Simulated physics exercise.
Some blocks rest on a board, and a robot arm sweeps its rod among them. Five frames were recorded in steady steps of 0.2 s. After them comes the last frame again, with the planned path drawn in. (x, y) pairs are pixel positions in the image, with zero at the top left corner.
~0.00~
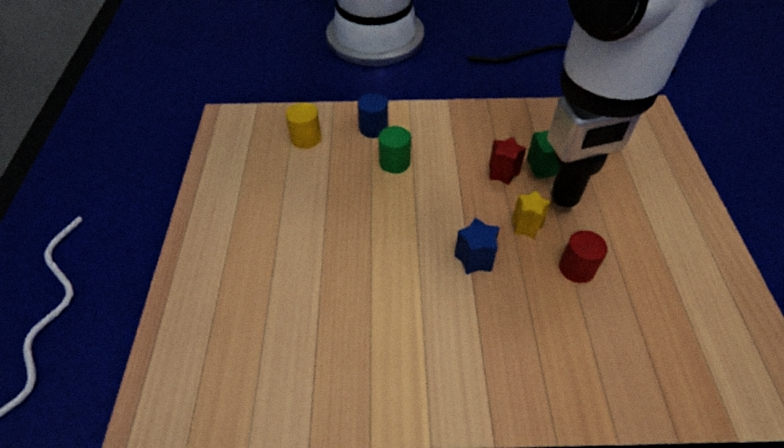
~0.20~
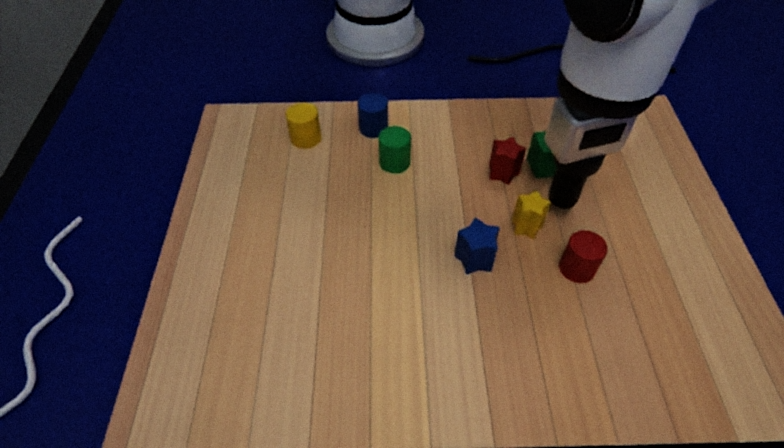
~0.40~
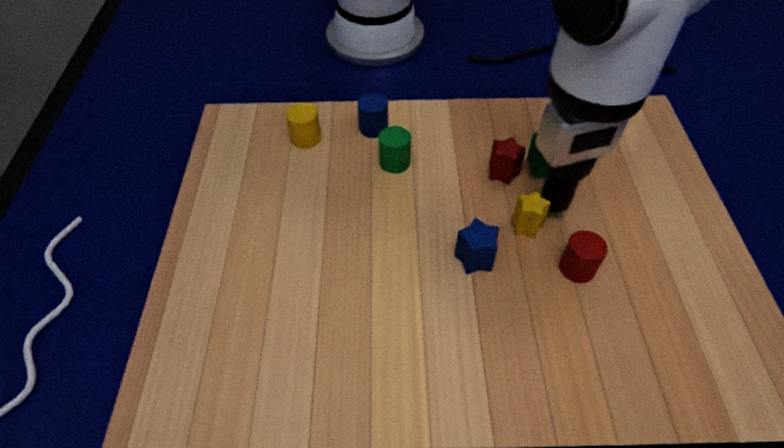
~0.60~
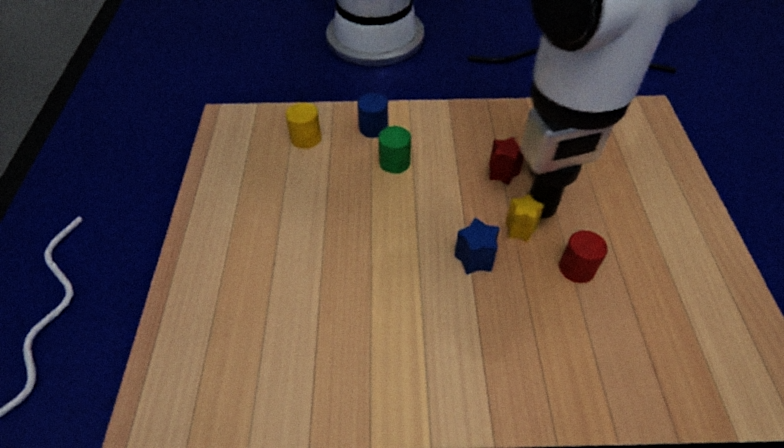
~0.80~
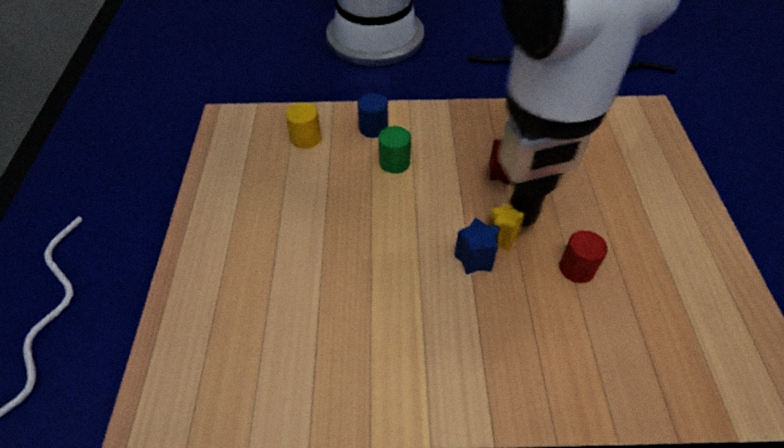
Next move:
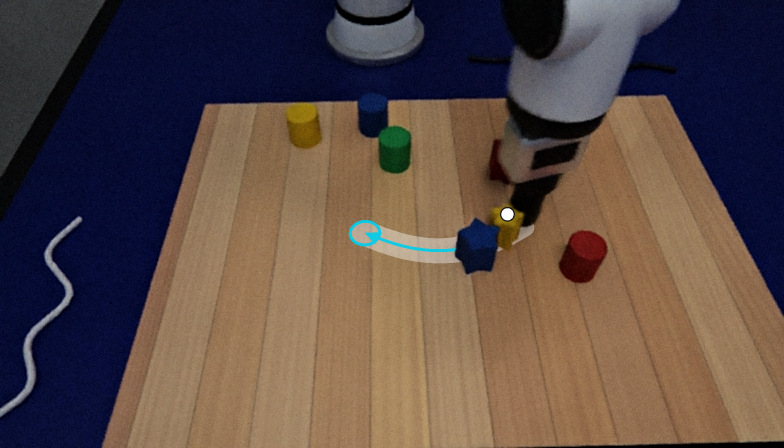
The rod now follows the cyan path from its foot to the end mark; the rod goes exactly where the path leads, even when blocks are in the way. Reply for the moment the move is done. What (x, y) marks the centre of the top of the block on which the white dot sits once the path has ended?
If I read the scene right, the answer is (426, 249).
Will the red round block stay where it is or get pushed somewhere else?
Left in place.
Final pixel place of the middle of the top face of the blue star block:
The top centre is at (433, 277).
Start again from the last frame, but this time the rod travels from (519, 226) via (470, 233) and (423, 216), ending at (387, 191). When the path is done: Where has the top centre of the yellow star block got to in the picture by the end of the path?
About (454, 227).
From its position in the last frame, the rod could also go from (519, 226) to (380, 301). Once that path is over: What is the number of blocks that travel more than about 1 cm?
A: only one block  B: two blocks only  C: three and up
My answer is option B.
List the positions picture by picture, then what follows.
The first picture shows rod tip (565, 198); block tops, blue star block (480, 234); yellow star block (534, 202); red round block (589, 244).
The second picture shows rod (562, 199); blocks unchanged.
The third picture shows rod (554, 202); blocks unchanged.
The fourth picture shows rod (541, 208); yellow star block (527, 205).
The fifth picture shows rod (522, 216); blue star block (480, 234); yellow star block (507, 214); red round block (589, 244).
Path on the board, from (519, 226) by way of (473, 246) and (417, 249) to (365, 233); the dot is on the yellow star block.
The first path, step by step. One third of the way, rod (474, 237); blue star block (447, 263), turned 20° anticlockwise; yellow star block (459, 239).
Two thirds of the way, rod (416, 240); blue star block (433, 277), turned 45° anticlockwise; yellow star block (426, 249), turned 55° anticlockwise.
At the end, rod (364, 224); blue star block (433, 277), turned 45° anticlockwise; yellow star block (426, 249), turned 55° anticlockwise; red round block in place.
